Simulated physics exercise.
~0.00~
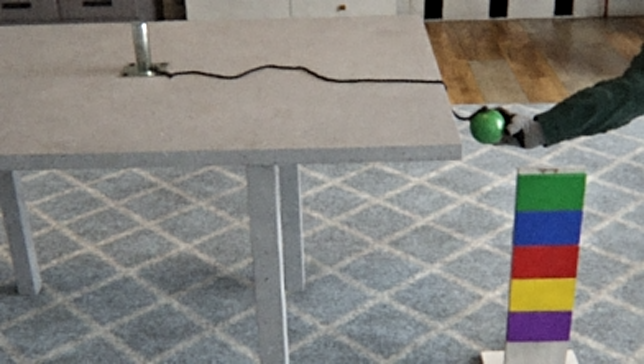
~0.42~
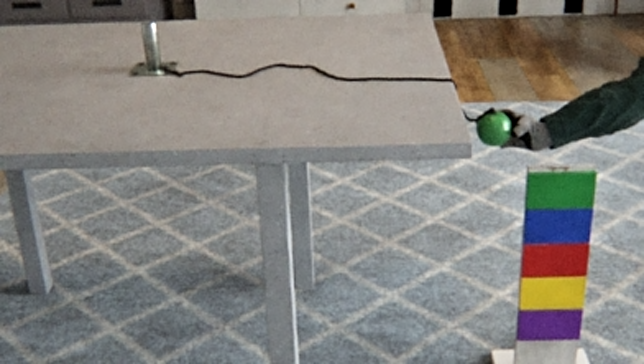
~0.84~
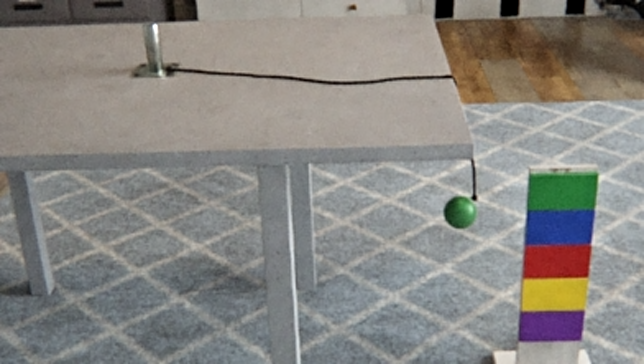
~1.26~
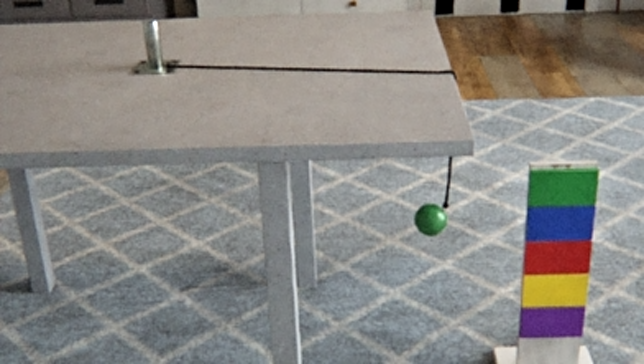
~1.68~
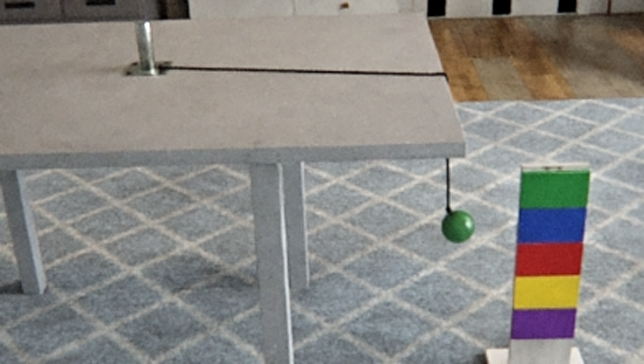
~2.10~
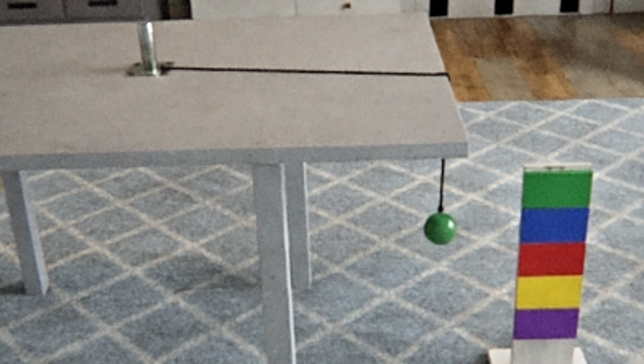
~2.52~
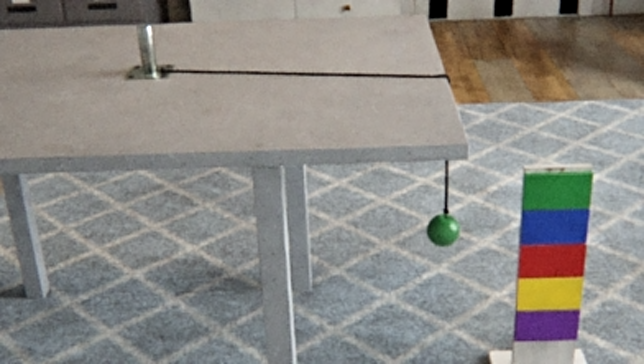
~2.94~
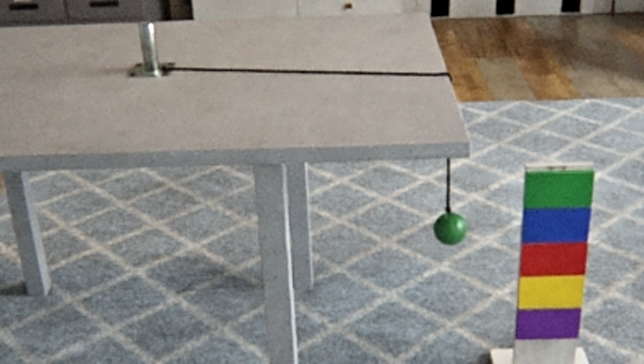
At the end of a grey desk, a hand held a green apple tied by a dark shoelace to a post, then let go and drew back; the apple dropped, swung a little, and ended up hanging level with the blue band.
